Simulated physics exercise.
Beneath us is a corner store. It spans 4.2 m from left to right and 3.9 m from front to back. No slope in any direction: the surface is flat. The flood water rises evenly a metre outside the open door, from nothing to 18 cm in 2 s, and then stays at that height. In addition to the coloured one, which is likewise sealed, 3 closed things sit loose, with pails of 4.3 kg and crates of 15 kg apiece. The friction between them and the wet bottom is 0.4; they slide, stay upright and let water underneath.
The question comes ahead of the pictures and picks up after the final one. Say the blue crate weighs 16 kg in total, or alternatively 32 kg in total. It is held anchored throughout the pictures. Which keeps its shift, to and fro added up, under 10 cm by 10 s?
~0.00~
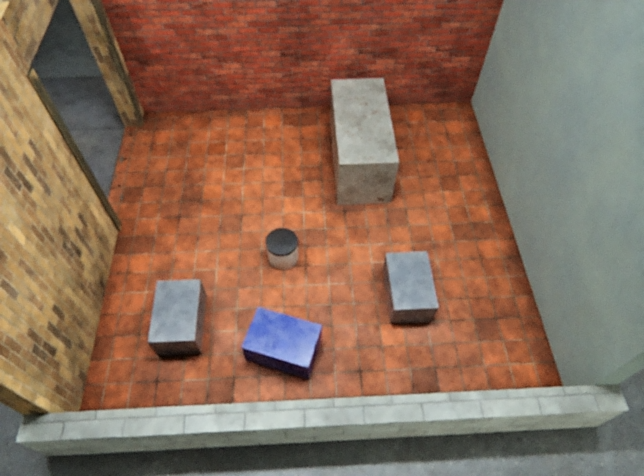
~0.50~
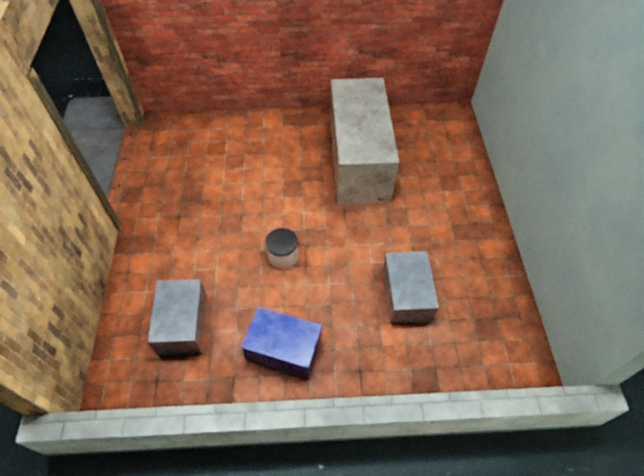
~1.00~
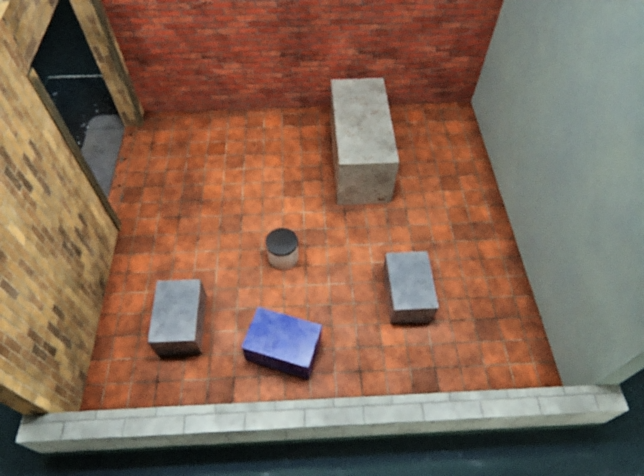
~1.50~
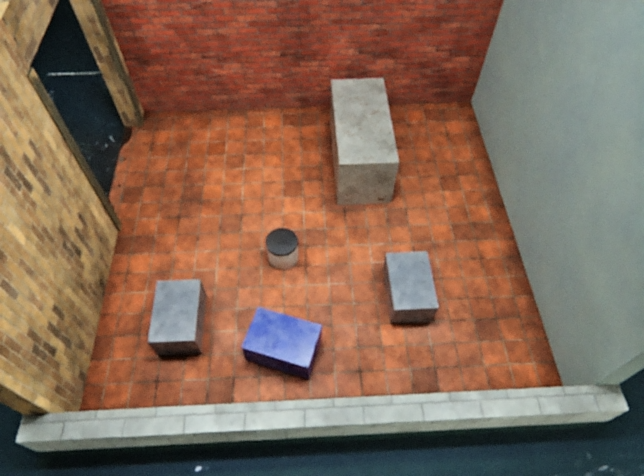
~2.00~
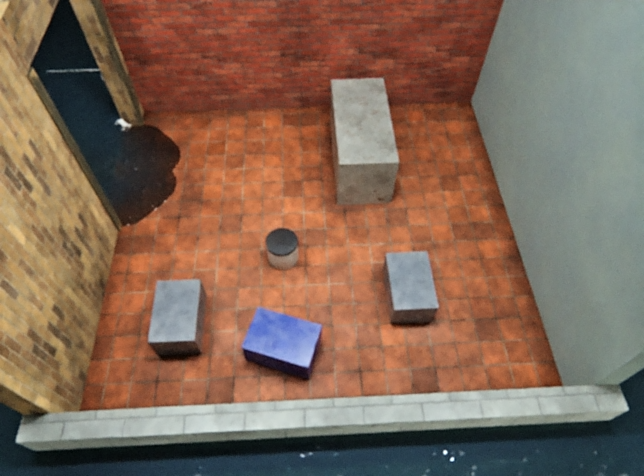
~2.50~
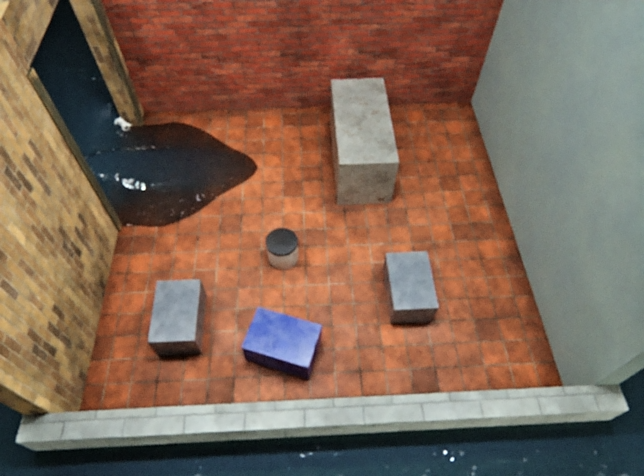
The one that works is only the second, 32 kg.
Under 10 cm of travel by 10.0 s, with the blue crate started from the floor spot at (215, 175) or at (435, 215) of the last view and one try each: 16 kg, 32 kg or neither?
In turn: No mass works; only the heavier mass works.
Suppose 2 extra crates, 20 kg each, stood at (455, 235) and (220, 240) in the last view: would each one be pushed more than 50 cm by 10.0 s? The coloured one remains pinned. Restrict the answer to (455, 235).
As it turns out, it moves not that far.
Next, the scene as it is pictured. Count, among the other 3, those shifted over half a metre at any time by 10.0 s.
It works out to 2.
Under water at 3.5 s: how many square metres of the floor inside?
About 5.0 m2.
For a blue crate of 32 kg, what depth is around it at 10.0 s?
Something like 9 centimetres.
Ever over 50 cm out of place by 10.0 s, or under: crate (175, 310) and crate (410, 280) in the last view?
First below the mark, then above the mark.
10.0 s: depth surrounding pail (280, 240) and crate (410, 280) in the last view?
Around 7 cm and 10 cm.
After 3.5 s the blue crate would be 0 cm from its start with 16 kg and 0 cm from its start with 32 kg; 0 cm of water round it then.
After 4.5 s the blue crate would be 0 cm from its start with 16 kg and 0 cm from its start with 32 kg; 1 cm of water round it then.
After 7.0 s the blue crate would be 1 cm from its start with 16 kg and 0 cm from its start with 32 kg; 4 cm of water round it then.
After 10.0 s the blue crate would be 75 cm from its start with 16 kg and 0 cm from its start with 32 kg; 9 cm of water round it then.
